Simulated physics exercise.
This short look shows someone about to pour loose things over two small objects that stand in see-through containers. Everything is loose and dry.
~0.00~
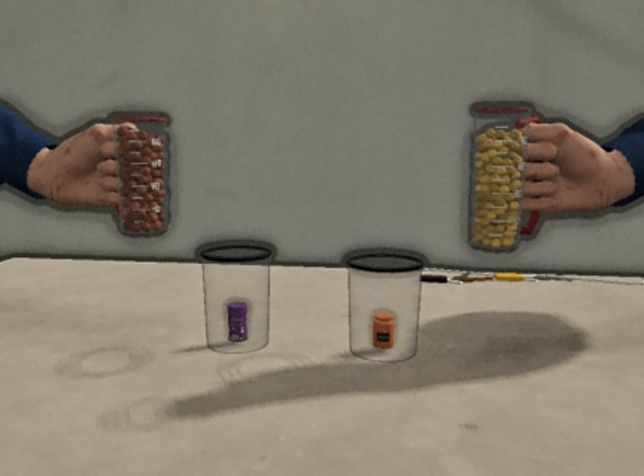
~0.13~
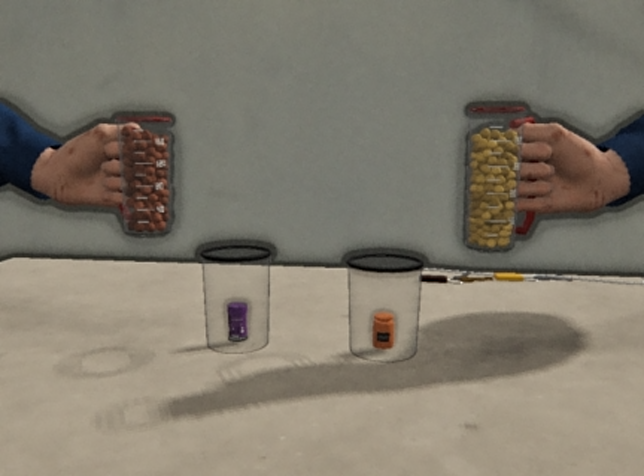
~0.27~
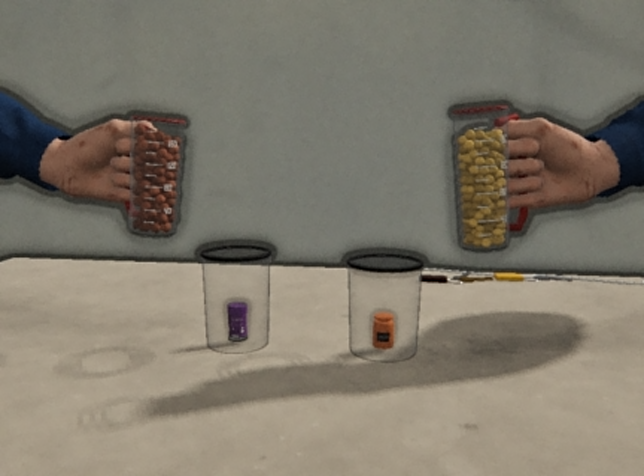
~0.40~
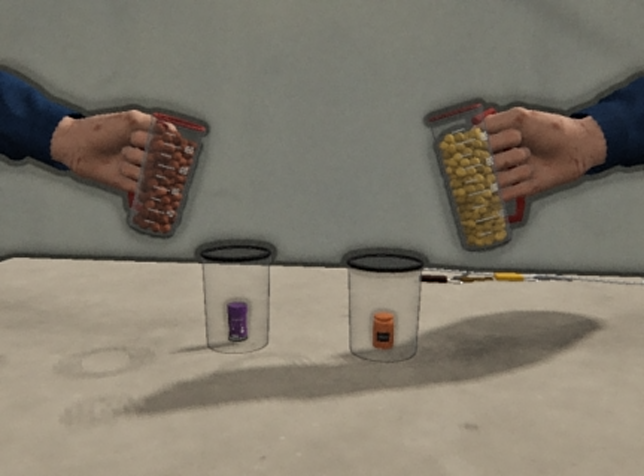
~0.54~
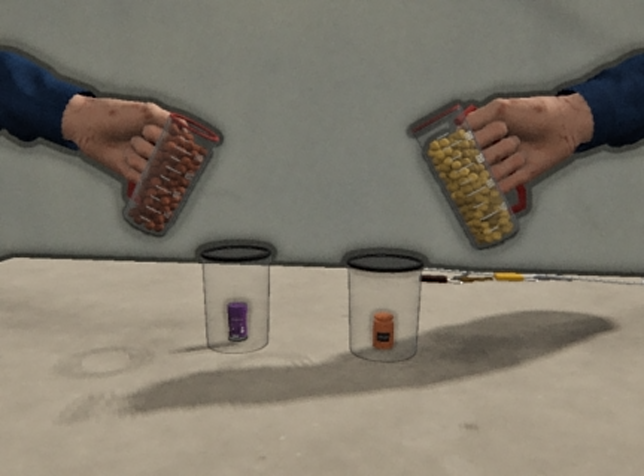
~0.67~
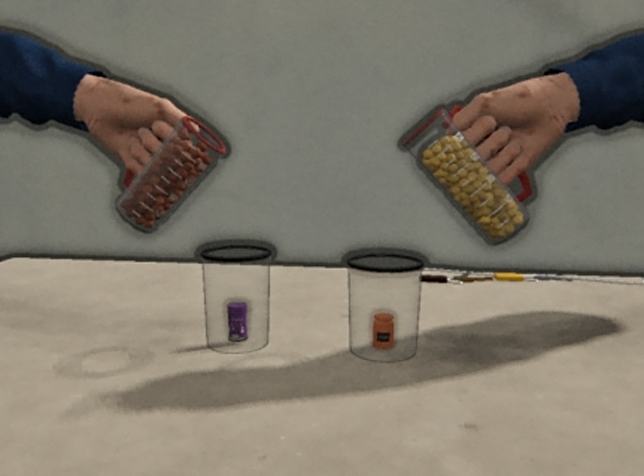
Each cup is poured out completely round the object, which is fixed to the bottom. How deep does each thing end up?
Left: Submerged. Right: Submerged.
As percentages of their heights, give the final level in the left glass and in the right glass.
Left near 65, right 60.
By 1.01 s, left glass empty, all of its cupful still in the cup; right glass empty, all of its cupful still in the cup.
By 1.37 s, left glass nearly empty, nearly all of its cupful still in the cup; right glass nearly empty, nearly all of its cupful still in the cup.
By 1.80 s, left glass half full, a small part of its cupful still in the cup; right glass half full, a small part of its cupful still in the cup.
When it is over (2.5 s), left glass two thirds full (surface near (237, 282)), two pieces on the counter; right glass two thirds full (surface near (384, 296)), a few pieces on the counter; the left thing is covered; the right thing is covered.
